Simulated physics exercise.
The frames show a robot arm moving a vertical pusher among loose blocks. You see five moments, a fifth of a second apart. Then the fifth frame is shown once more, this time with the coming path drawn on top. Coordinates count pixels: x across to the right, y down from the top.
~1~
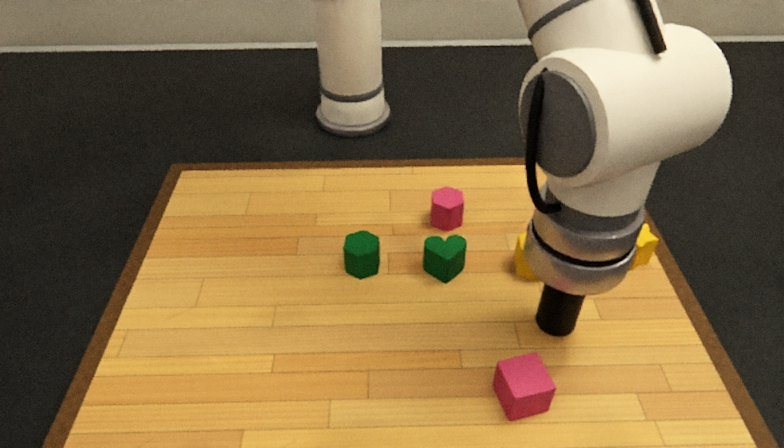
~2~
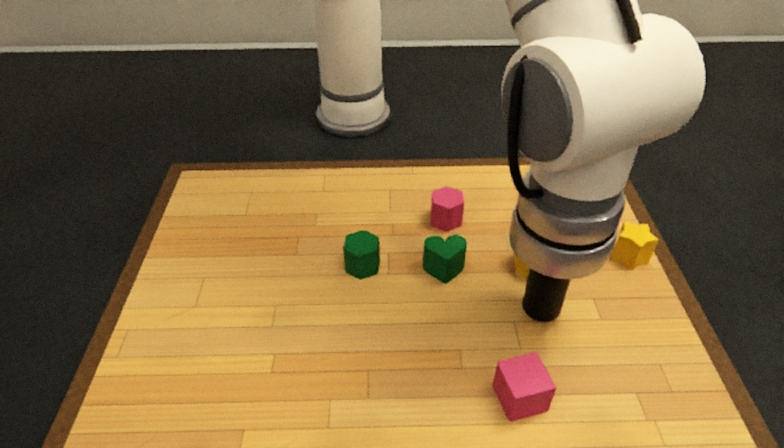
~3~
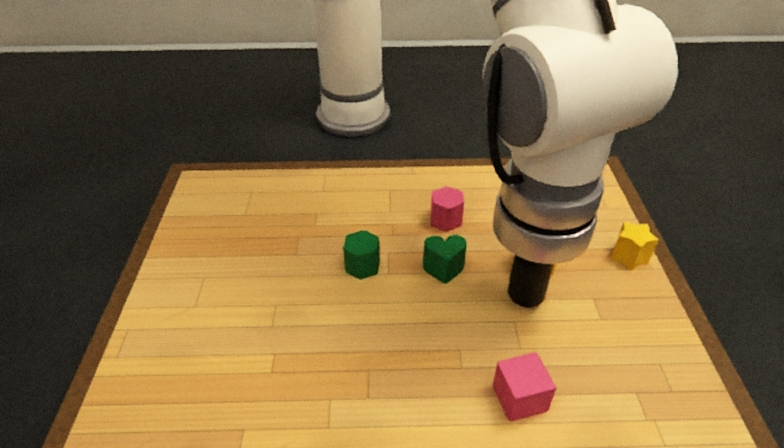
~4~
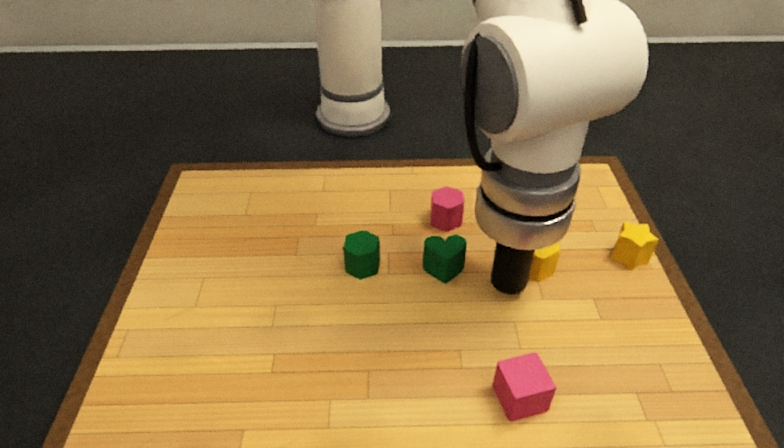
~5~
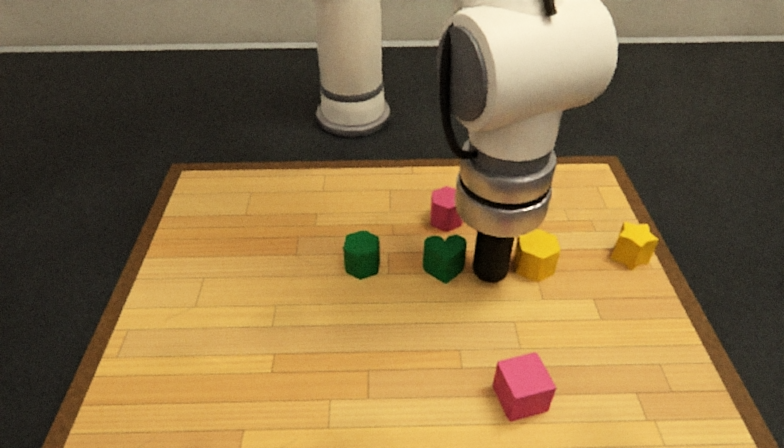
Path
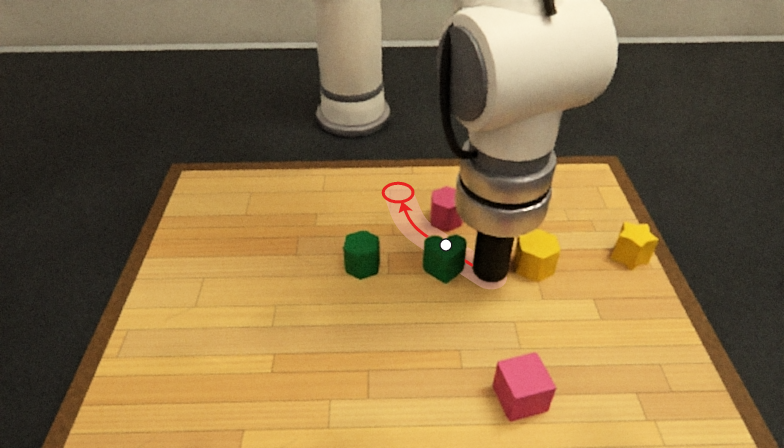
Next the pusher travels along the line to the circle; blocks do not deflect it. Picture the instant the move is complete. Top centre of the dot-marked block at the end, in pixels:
I'd expect the centre of its top face to be at (420, 238).
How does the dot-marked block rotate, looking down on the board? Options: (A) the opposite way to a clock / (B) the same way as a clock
A: The opposite way to a clock.
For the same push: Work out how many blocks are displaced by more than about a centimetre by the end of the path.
One gets moved.
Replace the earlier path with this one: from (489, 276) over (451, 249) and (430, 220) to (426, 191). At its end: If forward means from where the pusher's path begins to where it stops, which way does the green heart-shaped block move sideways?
Pushed left.
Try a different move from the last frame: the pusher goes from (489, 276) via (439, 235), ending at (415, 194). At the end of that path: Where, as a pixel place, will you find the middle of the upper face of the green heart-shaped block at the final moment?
It will likely be found at (429, 239).
The line goes from (489, 276) over (447, 249) and (412, 223) to (398, 192); the dot is on the green heart-shaped block.
On the path given first. One third of the way, pusher at (446, 242); green heart-shaped block at (423, 239), turned 75° anticlockwise.
Two thirds of the way, pusher at (411, 216); green heart-shaped block at (420, 238), turned 80° anticlockwise.
At the end, pusher at (398, 186); green heart-shaped block at (420, 238), turned 80° anticlockwise; pink six-sided block unmoved.
